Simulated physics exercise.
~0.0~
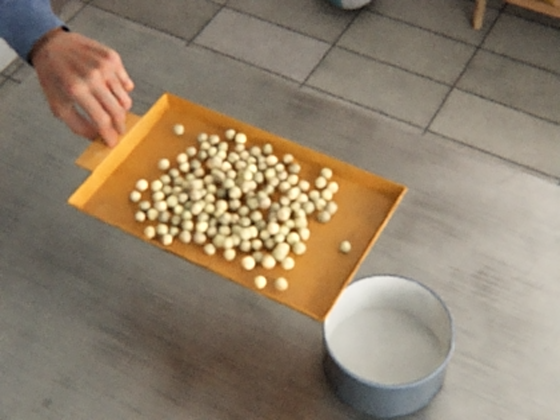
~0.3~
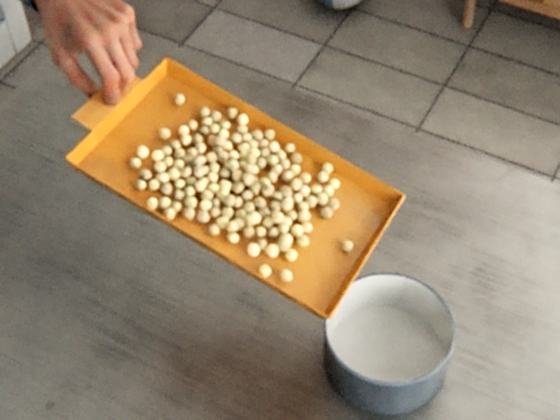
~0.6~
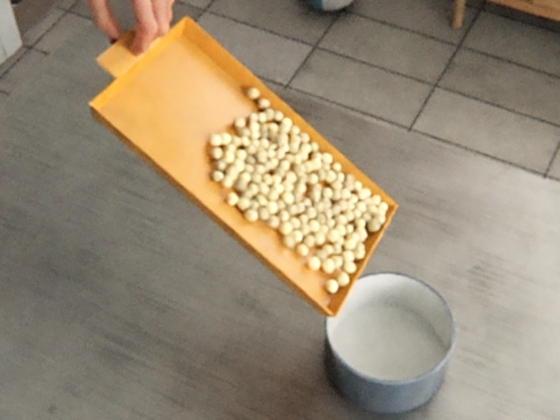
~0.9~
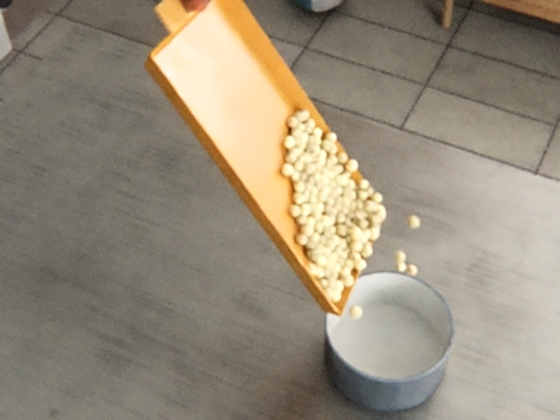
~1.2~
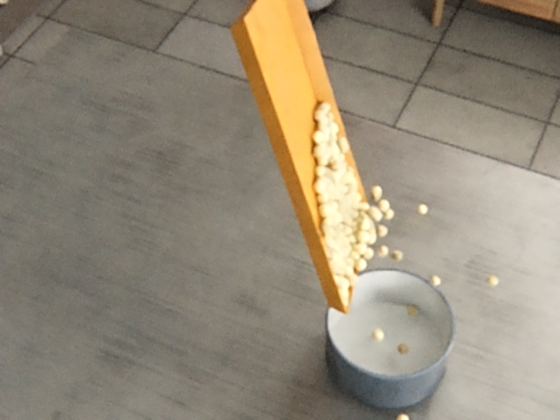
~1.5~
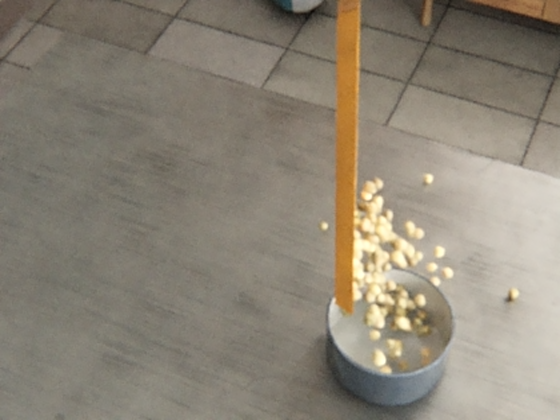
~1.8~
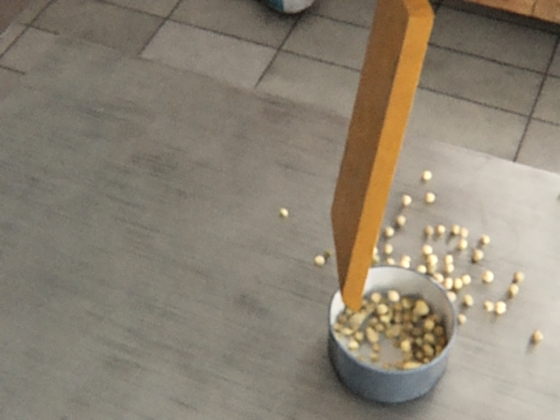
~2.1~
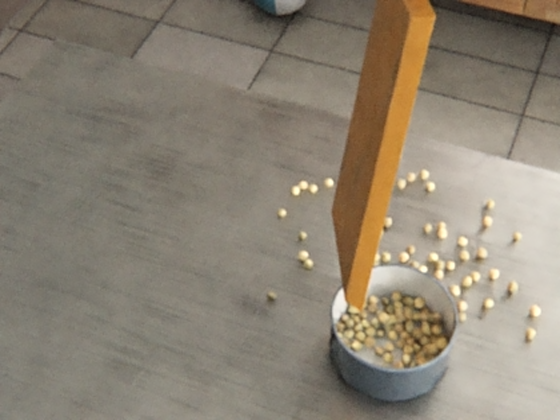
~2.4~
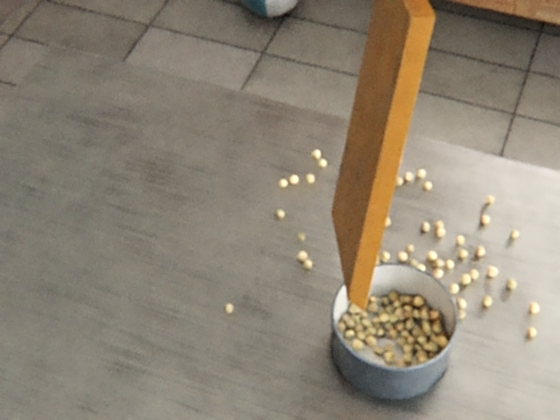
The footage shows a hand tilting an orange tray of small, pale round nuts until they slide down and tumble toward a blue-grey pot below, with many landing inside and the rest scattering across the grey table around it as the tray stays steeply tipped.
